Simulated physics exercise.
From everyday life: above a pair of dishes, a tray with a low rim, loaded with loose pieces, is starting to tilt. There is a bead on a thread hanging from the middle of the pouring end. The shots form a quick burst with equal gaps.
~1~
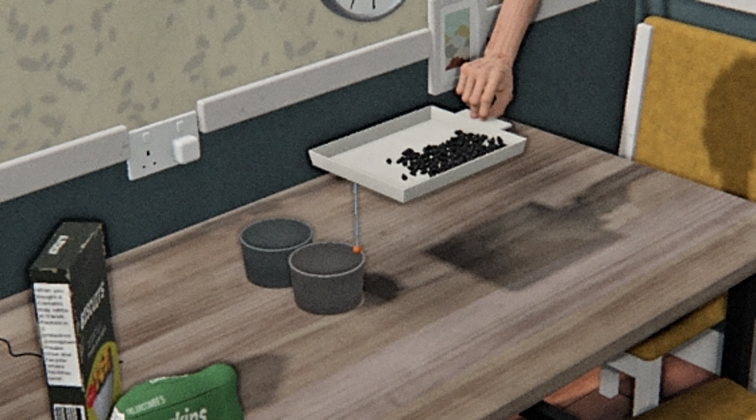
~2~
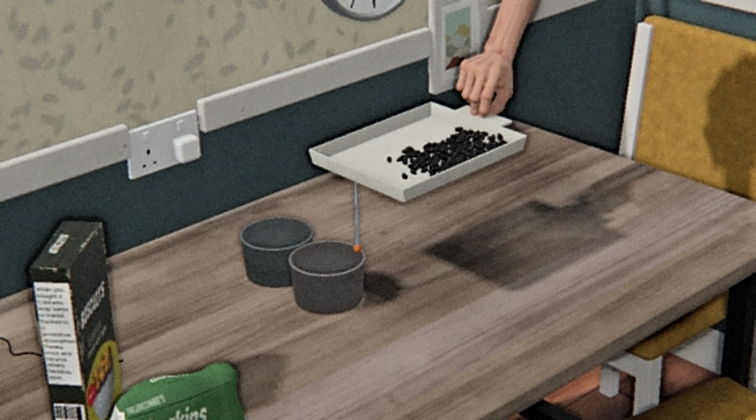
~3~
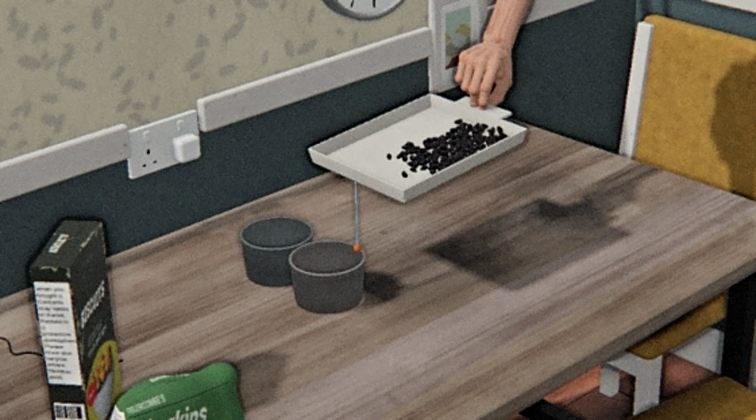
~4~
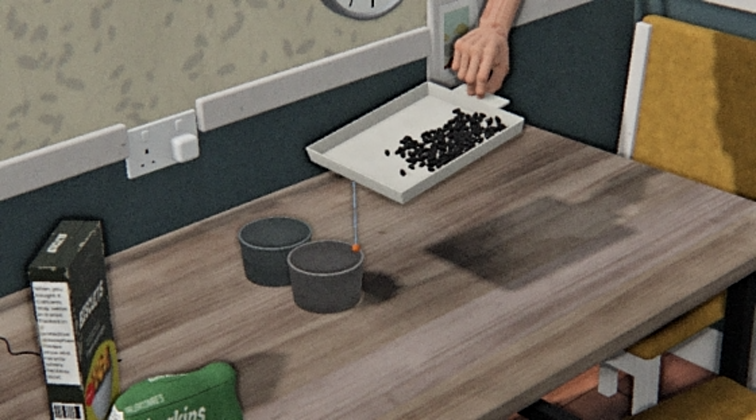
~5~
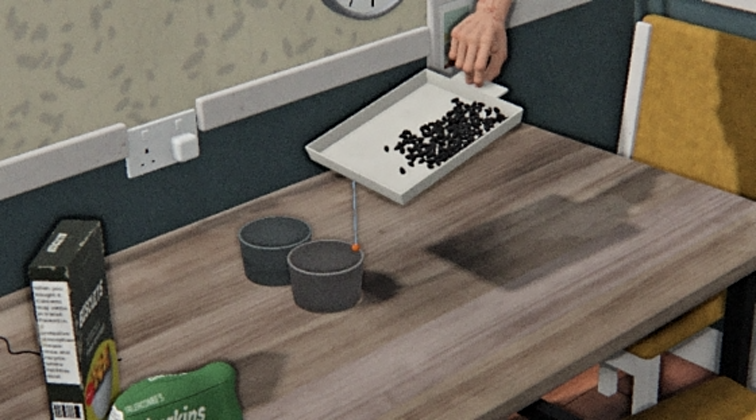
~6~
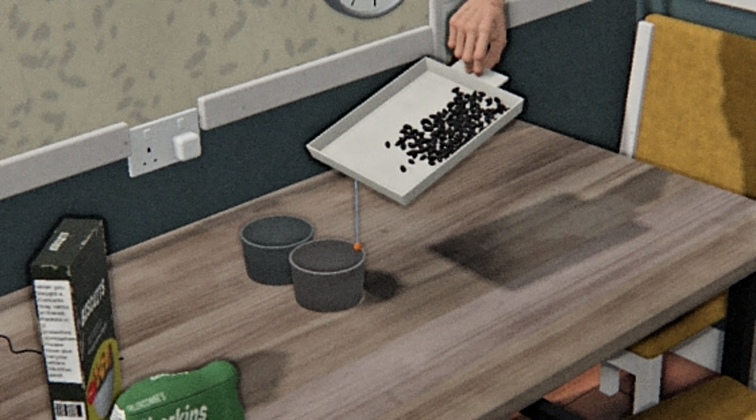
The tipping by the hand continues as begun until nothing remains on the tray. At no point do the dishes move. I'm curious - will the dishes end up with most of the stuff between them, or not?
No, less than half of it.
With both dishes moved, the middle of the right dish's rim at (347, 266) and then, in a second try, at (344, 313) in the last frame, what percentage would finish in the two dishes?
The first try gives 30 per cent, the second 10 per cent.
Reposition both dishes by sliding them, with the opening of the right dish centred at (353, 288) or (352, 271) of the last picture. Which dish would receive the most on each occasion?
In the first try it's the one on the right, and in the second it's the one on the right.
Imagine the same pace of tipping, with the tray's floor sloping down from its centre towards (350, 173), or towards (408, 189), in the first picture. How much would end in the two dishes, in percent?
70 % and 0 %.
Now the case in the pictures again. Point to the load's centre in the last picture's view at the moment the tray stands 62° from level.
Near (393, 176).
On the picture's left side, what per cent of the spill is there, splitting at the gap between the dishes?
Around 10 per cent, give or take.
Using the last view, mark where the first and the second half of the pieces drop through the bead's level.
First part (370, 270), rest (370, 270).
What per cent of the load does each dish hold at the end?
For the left dish 0 per cent, for the right dish 10.
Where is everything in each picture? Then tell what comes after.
Corners of the pouring end at (313, 151) and (404, 188), level; middle of the load at (458, 157), black beans; left dish at (250, 262); right dish at (300, 287); bead on its thread at (357, 250), in the first frame.
Corners of the pouring end at (313, 150) and (404, 188), level; middle of the load at (459, 155), in the second frame.
Corners of the pouring end at (313, 149) and (403, 188), tipped barely, lowest at the right corner; middle of the load at (458, 150), in the third frame.
Corners of the pouring end at (310, 148) and (401, 190), tipped a little, lowest at the right corner; middle of the load at (456, 143), in the fourth frame.
Corners of the pouring end at (309, 147) and (401, 192), tipped a little, lowest at the right corner; middle of the load at (456, 136), in the fifth frame.
Corners of the pouring end at (311, 145) and (402, 193), tipped clearly, lowest at the right corner; middle of the load at (457, 130); left dish at (250, 259); right dish at (300, 285), in the sixth frame.
Soon, tray tipped steeply; nearly all on the tray; a stray few outside both; a small part in the air.
A while on, tray tipped past a quarter turn; about two thirds on the tray; a stray few in the right dish; about a quarter outside both; a small part in the air.
Towards the end, tray tipped past a quarter turn; a small part in the right dish; nearly all outside both.
Finally, tray tipped past a quarter turn; a small part in the right dish; none in the left dish; nearly all outside both.
